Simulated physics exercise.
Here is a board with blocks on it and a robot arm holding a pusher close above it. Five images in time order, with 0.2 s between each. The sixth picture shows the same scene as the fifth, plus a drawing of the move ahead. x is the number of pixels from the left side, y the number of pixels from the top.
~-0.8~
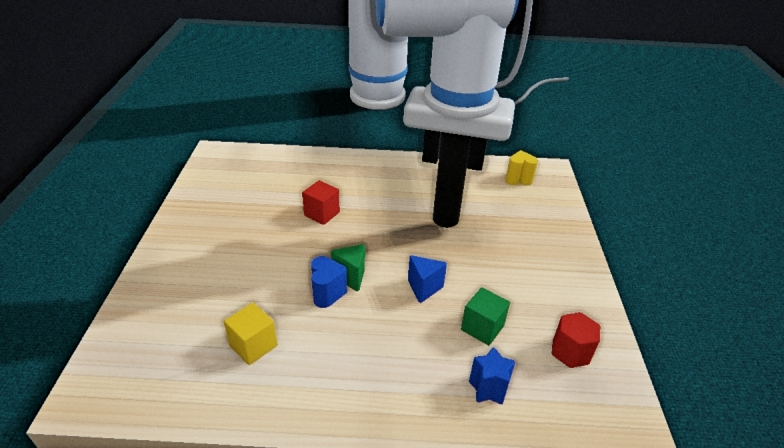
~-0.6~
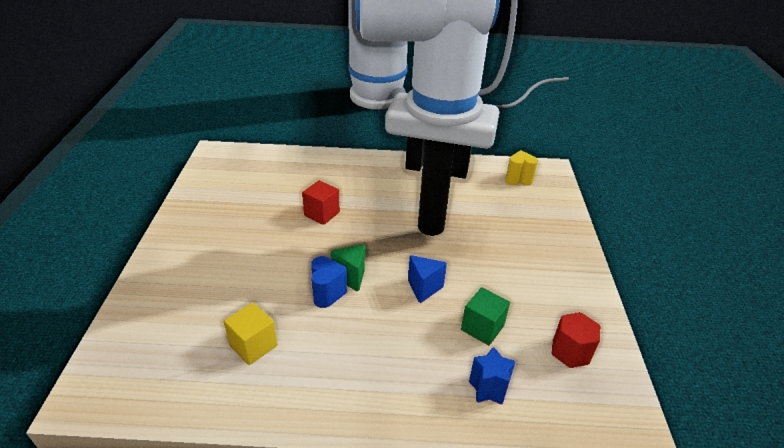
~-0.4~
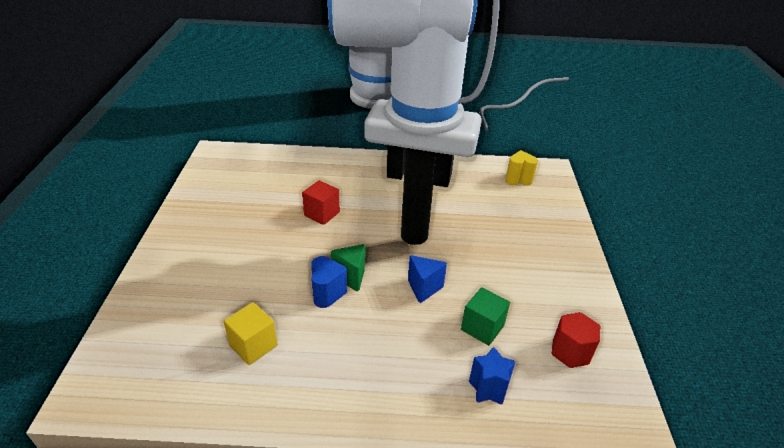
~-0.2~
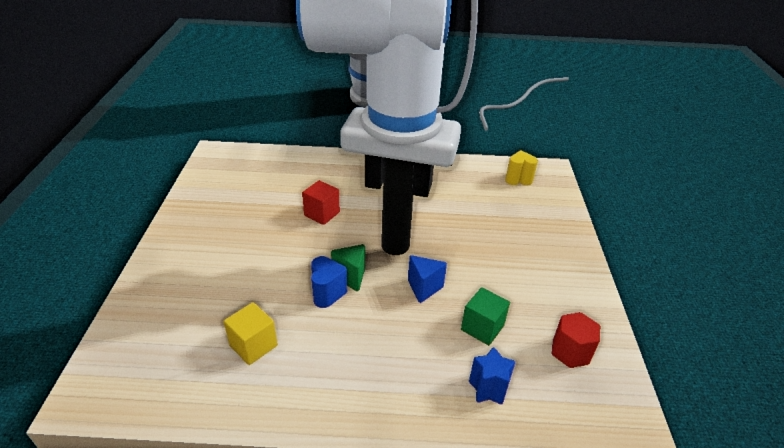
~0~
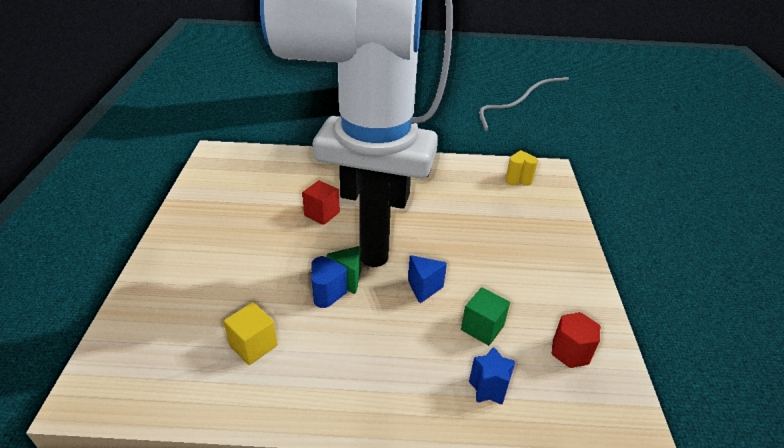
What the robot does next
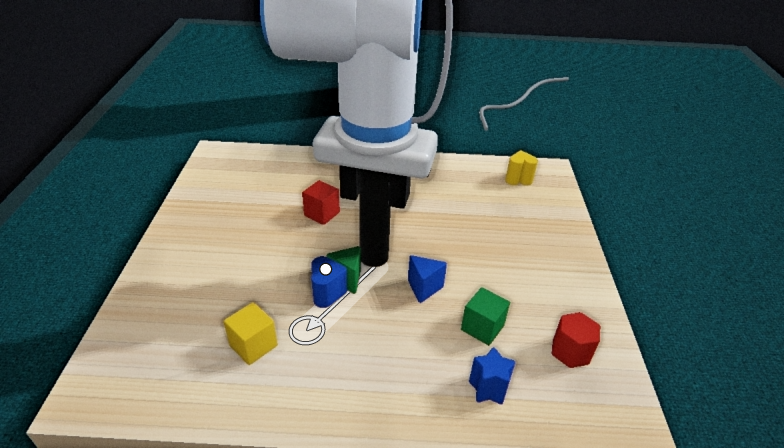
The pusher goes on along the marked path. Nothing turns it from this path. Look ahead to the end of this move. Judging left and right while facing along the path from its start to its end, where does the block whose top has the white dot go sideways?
With start-to-end as forward, it shifts right.
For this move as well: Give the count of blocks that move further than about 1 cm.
I foresee two blocks being moved.
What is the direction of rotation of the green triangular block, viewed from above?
It twists with the clock when seen from above.
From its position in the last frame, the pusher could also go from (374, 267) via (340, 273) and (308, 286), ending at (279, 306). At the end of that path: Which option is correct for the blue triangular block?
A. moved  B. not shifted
B - not shifted.
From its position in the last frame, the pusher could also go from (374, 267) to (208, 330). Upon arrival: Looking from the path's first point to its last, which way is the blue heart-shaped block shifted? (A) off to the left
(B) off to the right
A: Off to the left.
Drawn move, from (374, 267) directly to (307, 330); the dot is on the blue heart-shaped block.
On the path given first. One third of the way, pusher at (353, 278); blue heart-shaped block at (306, 282); green triangular block at (324, 267).
Two thirds of the way, pusher at (331, 298); blue heart-shaped block at (284, 293); green triangular block at (303, 277).
At the end, pusher at (306, 320); yellow square at (243, 322), turned 15° anticlockwise; blue heart-shaped block at (269, 295), turned 30° clockwise; green triangular block at (294, 280), turned 20° clockwise; blue triangular block still.
